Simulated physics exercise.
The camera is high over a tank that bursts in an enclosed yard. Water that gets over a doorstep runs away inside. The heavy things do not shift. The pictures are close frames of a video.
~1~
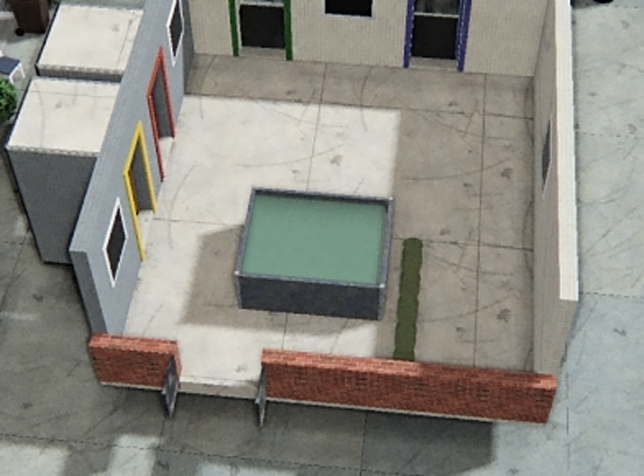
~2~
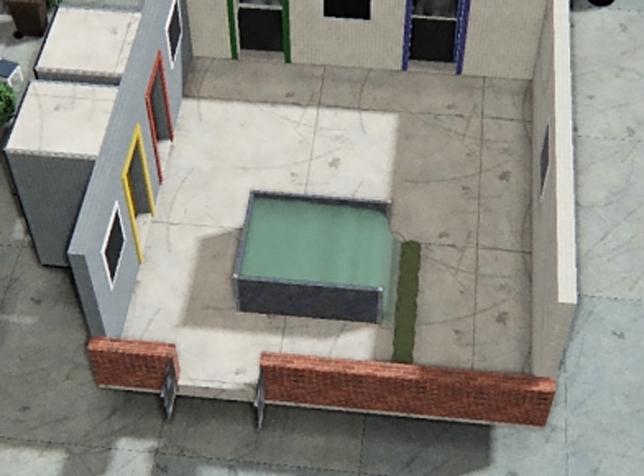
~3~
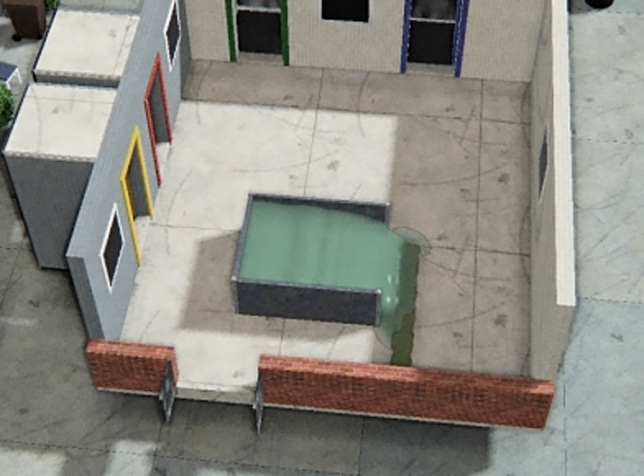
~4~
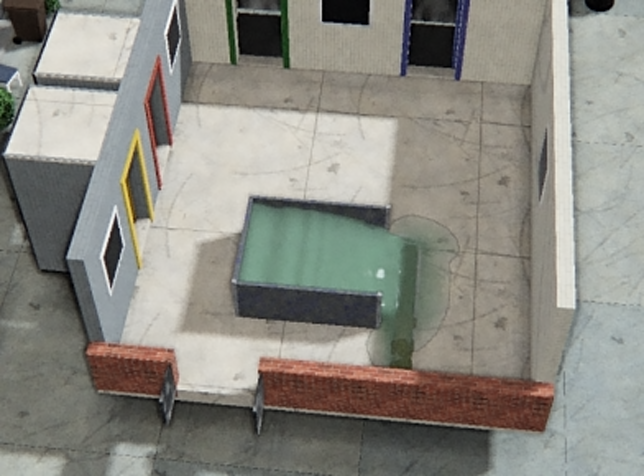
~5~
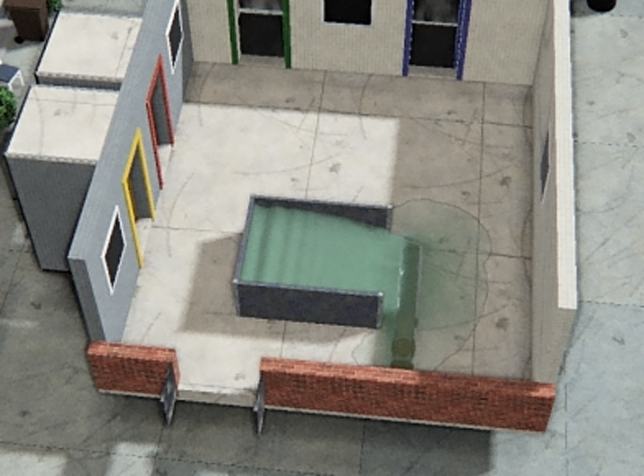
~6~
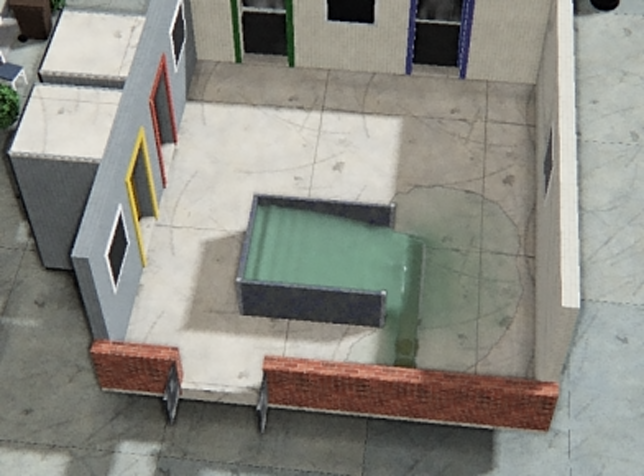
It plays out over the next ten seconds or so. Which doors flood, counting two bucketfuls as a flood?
The yellow door holds within the limit; the blue door floods; the green door holds within the limit; the red door holds within the limit.
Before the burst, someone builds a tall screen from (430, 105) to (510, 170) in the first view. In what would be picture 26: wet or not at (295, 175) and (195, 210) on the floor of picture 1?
One after the other: Clear, free of water.
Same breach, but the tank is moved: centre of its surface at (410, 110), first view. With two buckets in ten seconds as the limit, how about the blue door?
One by one: The blue one is over.
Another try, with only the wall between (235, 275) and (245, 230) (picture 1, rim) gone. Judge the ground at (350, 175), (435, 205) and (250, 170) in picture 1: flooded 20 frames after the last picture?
As listed: Clear, not flooded, under water.
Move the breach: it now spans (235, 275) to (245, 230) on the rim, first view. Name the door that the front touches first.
That is the yellow door.
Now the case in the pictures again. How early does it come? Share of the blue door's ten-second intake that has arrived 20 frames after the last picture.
Close to 0 %.
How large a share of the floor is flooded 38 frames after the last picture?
Some 80 per cent.
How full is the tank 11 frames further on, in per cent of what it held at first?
About 44 per cent.
A moment on, water covers 30 % of the floor; the yellow door not reached, the blue door not reached, the green door not reached, the red door not reached.
Next, water covers 45 % of the floor; the yellow door not reached, the blue door not reached, the green door not reached, the red door not reached.
Then, water covers 50 % of the floor; the yellow door not reached, the blue door under two buckets in, the green door not reached, the red door not reached.
Later, water covers 80 % of the floor; the yellow door wet at the sill, nothing in, the blue door over two buckets in, the green door wet at the sill, nothing in, the red door not reached.
In the end, water covers 95 % of the floor; the yellow door wet at the sill, nothing in, the blue door over two buckets in, the green door wet at the sill, nothing in, the red door under two buckets in.
